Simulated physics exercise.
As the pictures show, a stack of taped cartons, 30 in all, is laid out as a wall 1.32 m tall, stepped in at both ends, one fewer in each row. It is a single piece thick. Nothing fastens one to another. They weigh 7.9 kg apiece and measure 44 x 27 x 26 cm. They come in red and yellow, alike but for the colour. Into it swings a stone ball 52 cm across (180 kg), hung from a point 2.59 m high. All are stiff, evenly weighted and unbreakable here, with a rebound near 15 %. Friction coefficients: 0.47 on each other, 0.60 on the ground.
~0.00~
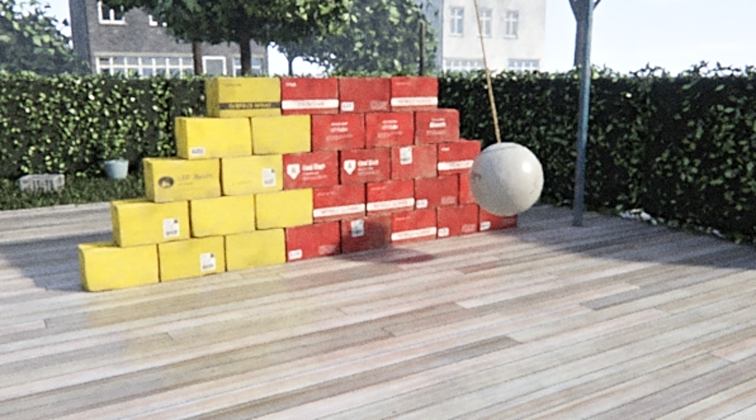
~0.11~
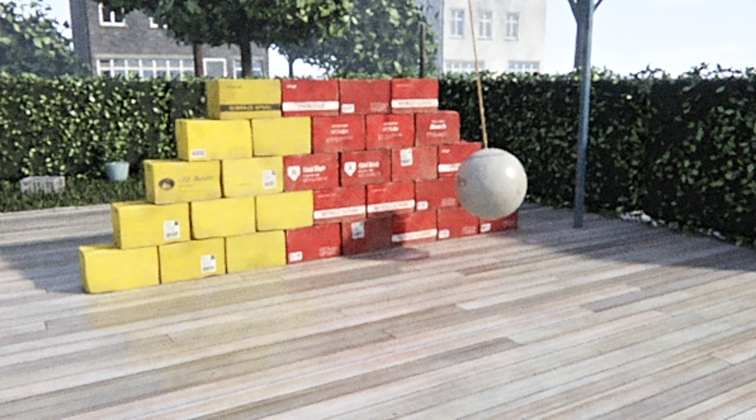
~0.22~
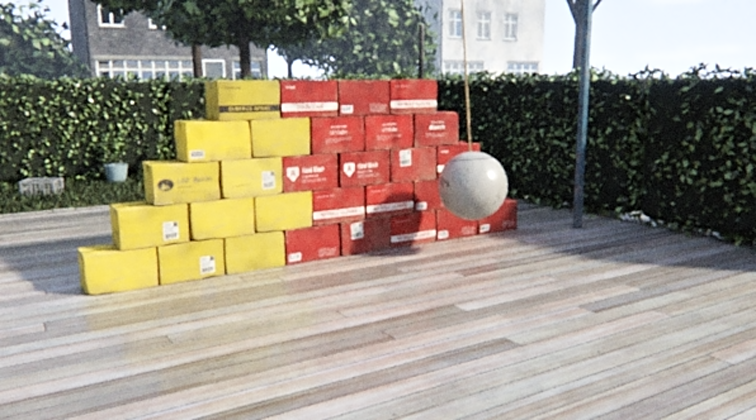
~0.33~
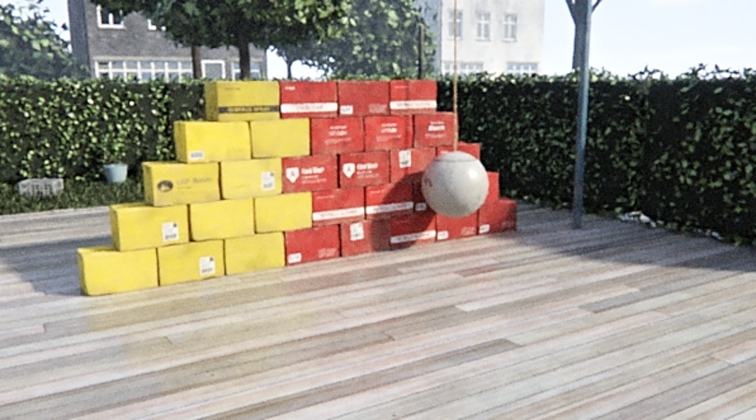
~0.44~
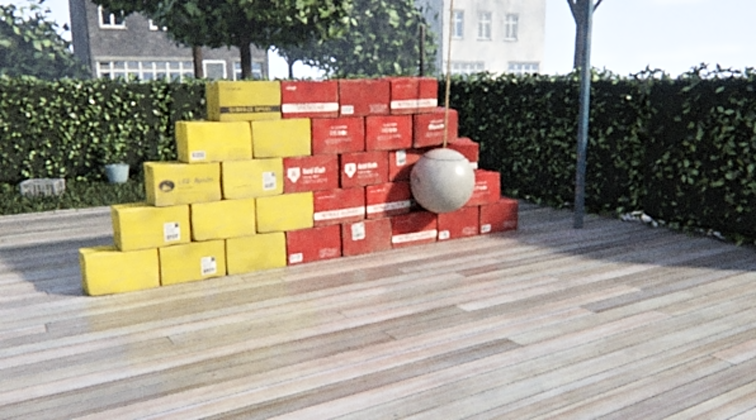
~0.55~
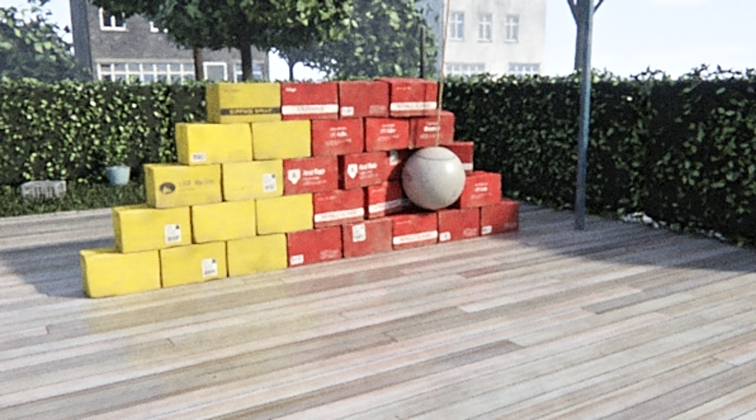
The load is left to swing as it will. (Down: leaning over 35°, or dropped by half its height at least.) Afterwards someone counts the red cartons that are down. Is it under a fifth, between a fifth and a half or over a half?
Ending down: More than a half.
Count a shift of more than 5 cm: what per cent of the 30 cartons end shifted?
35 per cent.
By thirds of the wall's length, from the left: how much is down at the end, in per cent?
In per cent: Left 0, middle 50, right 60.
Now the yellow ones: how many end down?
Ending so: Yellow 0.
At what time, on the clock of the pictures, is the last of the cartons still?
At about 2.5 s.
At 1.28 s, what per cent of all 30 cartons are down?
25 per cent by then.
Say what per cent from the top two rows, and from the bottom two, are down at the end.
Top 70, bottom 10 per cent.
By 0.82 s, line 16° past plumb; 2 of the 19 red cartons down (2 of 30 in all colours); top red carton tilted 7°.
By 1.28 s, line 15° past plumb; 7 of the 19 red cartons down (7 of 30 in all colours); top red carton tilted 34°.
By 1.80 s, line plumb; 11 of the 19 red cartons down (11 of 30 in all colours); top red carton on its side.
When it is over (2.9 s), line 11° before plumb; 11 of the 19 red cartons down (11 of 30 in all colours); top red carton on its side; top yellow carton unmoved. That is 58 per cent. In pixels of the last frame, middles, top red carton near (174, 225), top yellow carton near (243, 102).
